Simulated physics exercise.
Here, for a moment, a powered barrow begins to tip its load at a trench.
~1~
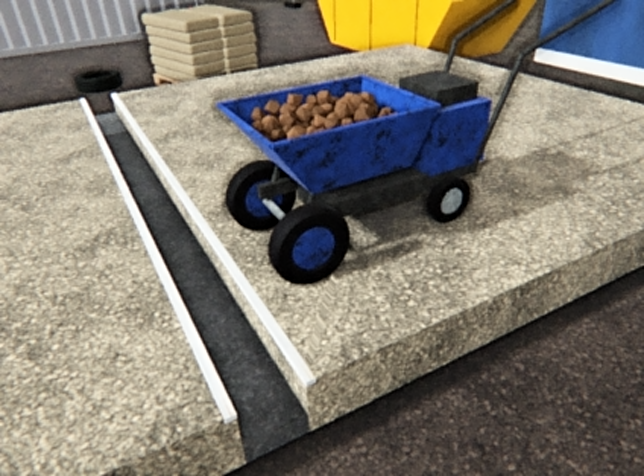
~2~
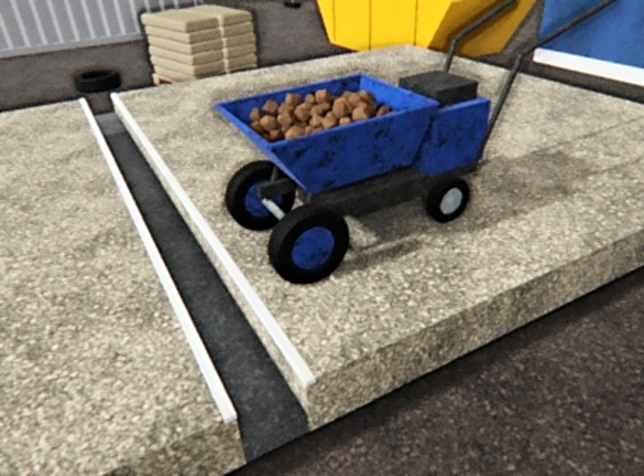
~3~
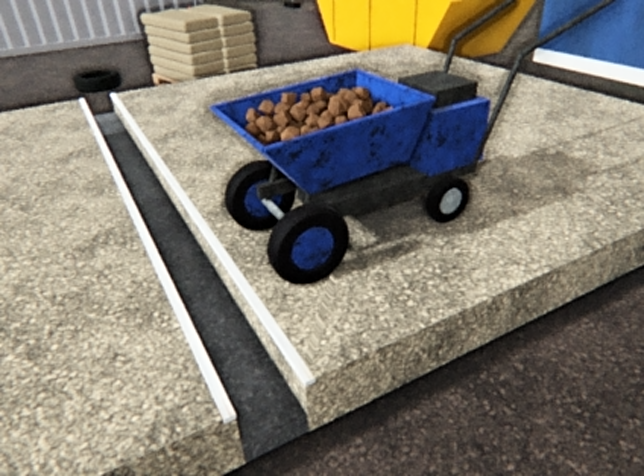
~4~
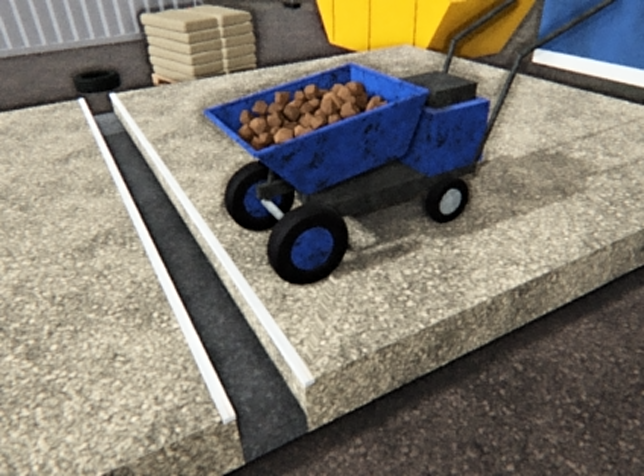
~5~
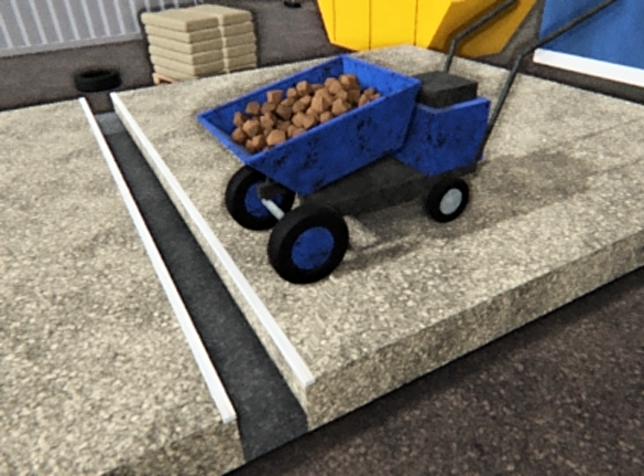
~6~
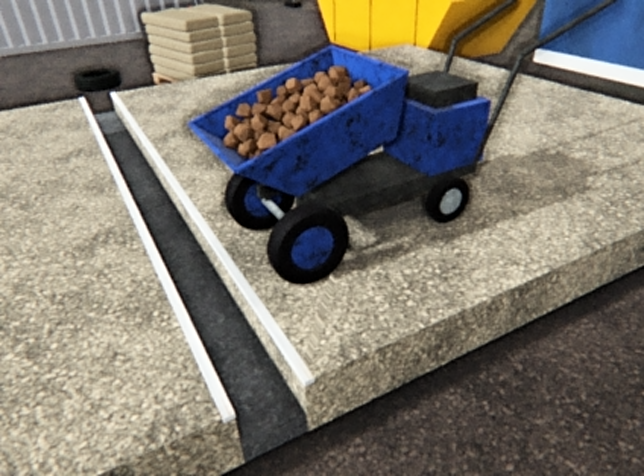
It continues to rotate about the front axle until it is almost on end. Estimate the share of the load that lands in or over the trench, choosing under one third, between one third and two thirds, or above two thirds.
Its aim will yield a share short of a third.
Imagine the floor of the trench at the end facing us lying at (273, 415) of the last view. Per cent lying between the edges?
About 10 per cent.
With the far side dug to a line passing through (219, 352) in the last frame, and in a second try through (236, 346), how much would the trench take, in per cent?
The first case gives close to 0 per cent and the second close to 0 per cent.
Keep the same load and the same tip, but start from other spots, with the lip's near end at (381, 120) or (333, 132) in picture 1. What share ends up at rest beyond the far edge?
0 and 10 percent, in that order.
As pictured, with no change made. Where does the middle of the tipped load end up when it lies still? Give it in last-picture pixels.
(130, 296).
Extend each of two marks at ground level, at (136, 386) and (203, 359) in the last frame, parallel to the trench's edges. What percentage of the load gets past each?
Estimate: 20 %, then 60 %.
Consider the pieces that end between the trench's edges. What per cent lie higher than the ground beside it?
My guess is some 20 per cent.
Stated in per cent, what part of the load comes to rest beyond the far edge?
Result: Close to 65 %.
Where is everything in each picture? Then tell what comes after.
The first frame shows lip of the skip at (272, 146), level; top of the load at (318, 113), clay clods; first edge of the trench at (277, 330); far edge at (204, 359), the trench under half as wide as the skip, and about half as deep as wide.
The second frame shows lip of the skip at (269, 147), level; top of the load at (325, 110).
The third frame shows lip of the skip at (264, 150), tipped barely; top of the load at (337, 104).
The fourth frame shows lip of the skip at (256, 155), tipped a little; top of the load at (330, 101).
The fifth frame shows lip of the skip at (247, 162), tipped a little; top of the load at (347, 107).
The sixth frame shows lip of the skip at (237, 171), tipped clearly; top of the load at (327, 85); first edge of the trench at (275, 330); far edge at (202, 359).
Soon after the last picture, skip tipped steeply; all in the skip.
A little later, skip tipped right over; most in the skip; a small part beyond it; a stray few falling.
Later still, skip tipped right over; about a third in the skip; a small part in or heaped over the trench; about two thirds beyond it.
By the end, skip tipped right over; about a quarter in the skip; a small part in or heaped over the trench; about two thirds beyond it.
